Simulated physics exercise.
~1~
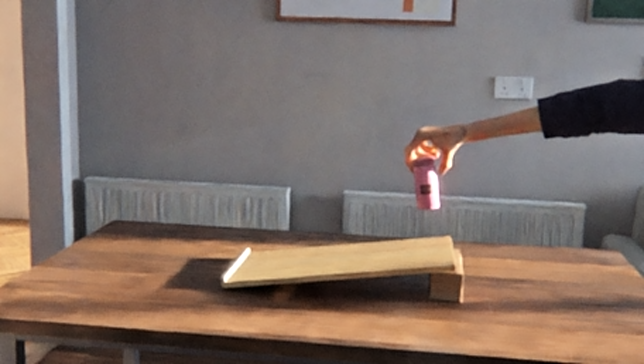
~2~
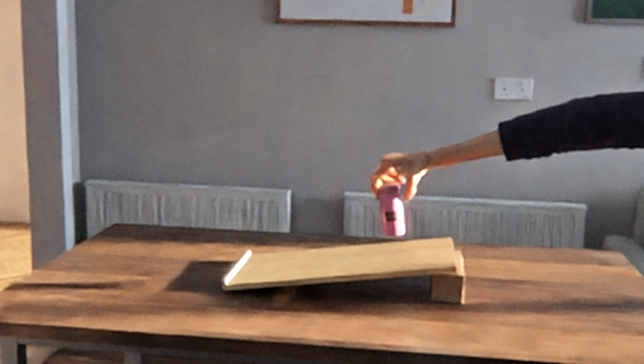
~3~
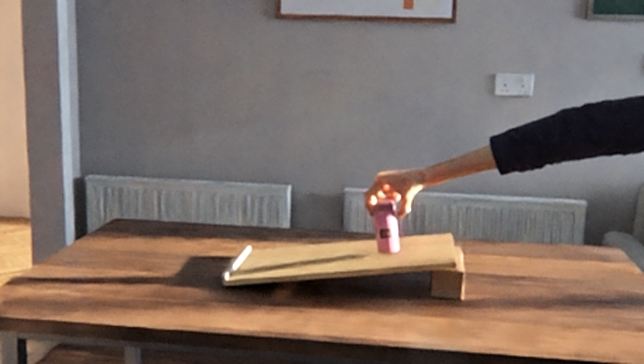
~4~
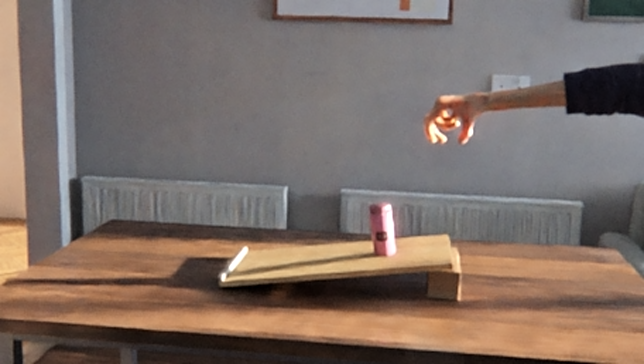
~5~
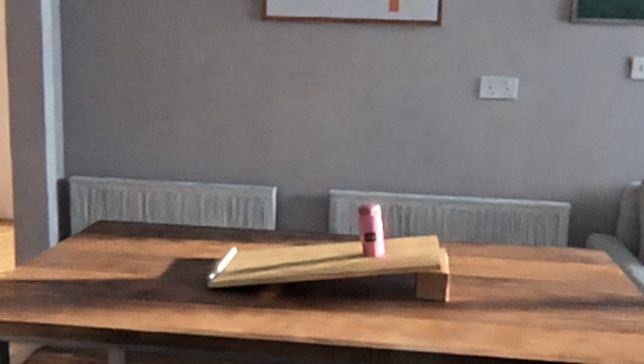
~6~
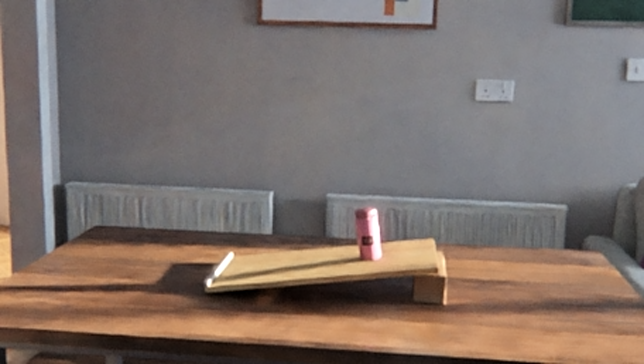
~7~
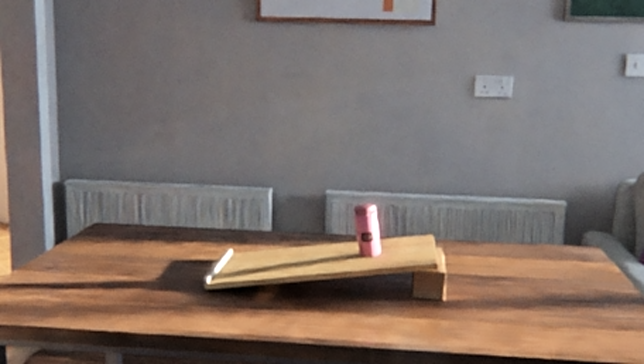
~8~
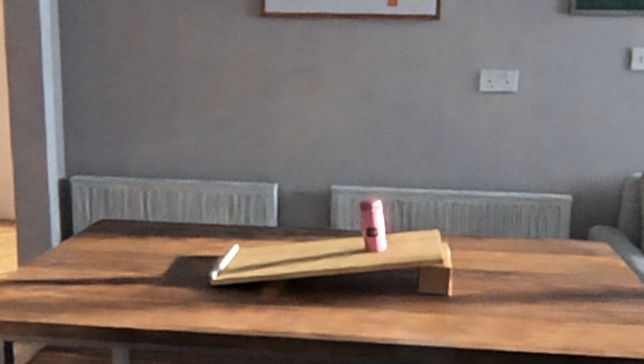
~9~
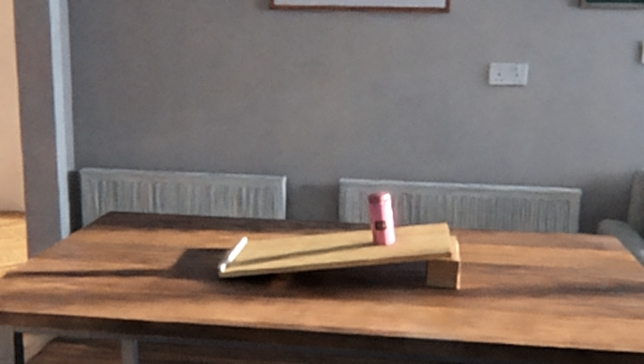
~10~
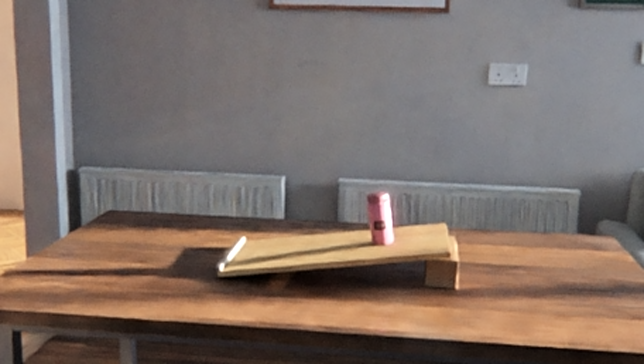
A pink shaker was lowered by a hand onto a sloping board propped on a block on a wooden table, and after the hand let go and drew away, it stayed standing there, leaning slightly, without sliding down.
